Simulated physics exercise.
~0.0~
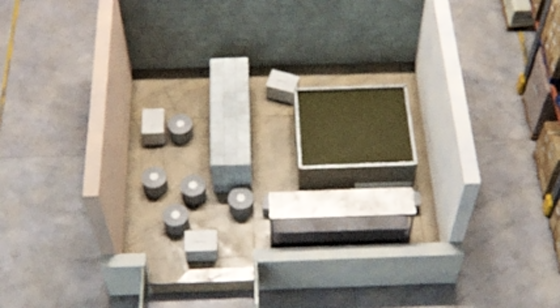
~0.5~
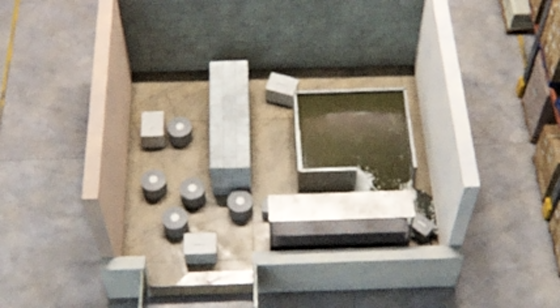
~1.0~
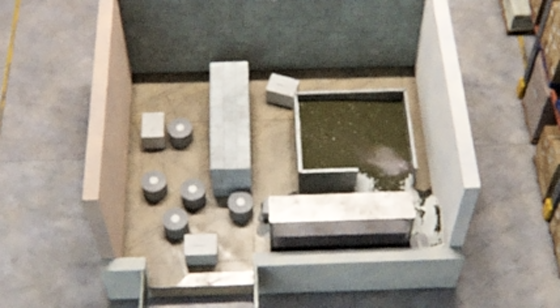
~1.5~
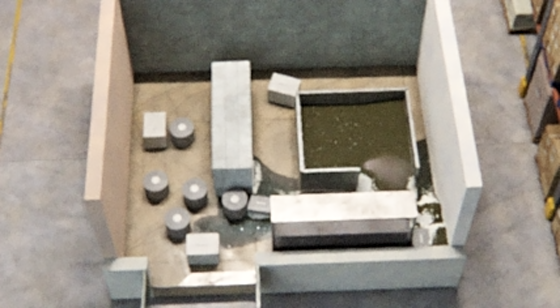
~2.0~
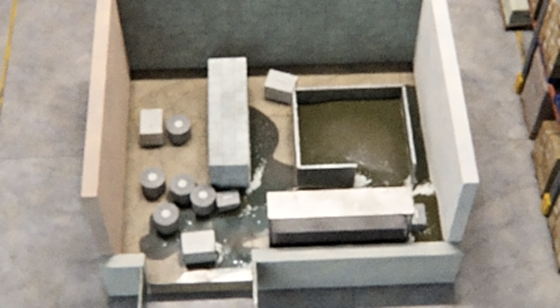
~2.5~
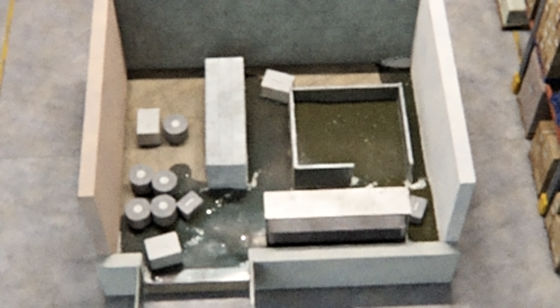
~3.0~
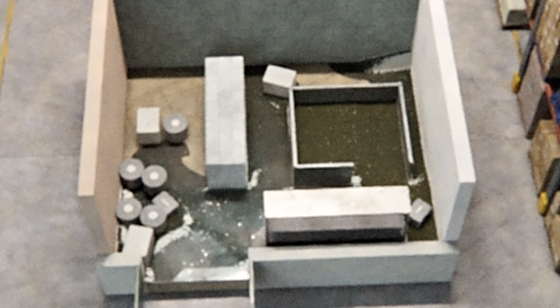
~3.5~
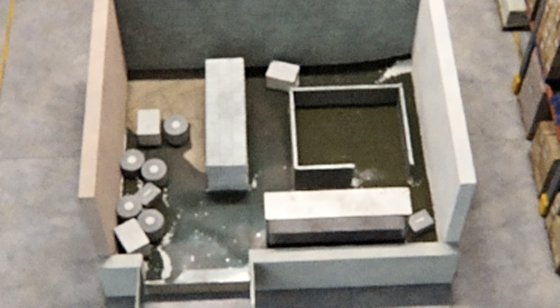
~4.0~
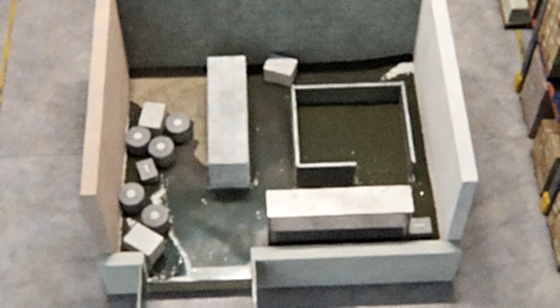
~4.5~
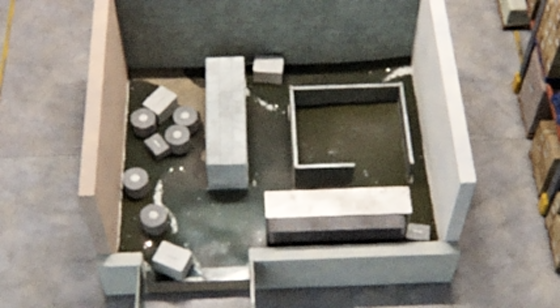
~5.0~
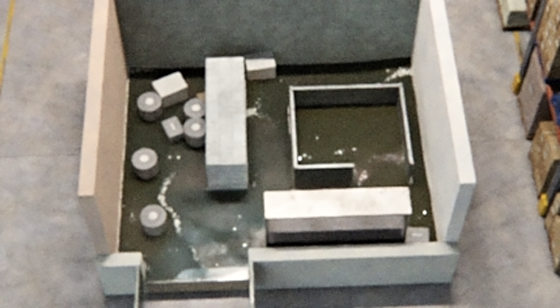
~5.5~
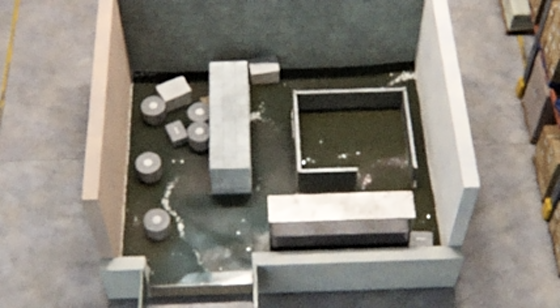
A walled tank in a depot pen broke open near its right side, and dark water spread across the floor, pushing the drums and boxes left before most drifted toward the back, leaving the floor flooded and one box gone from view.
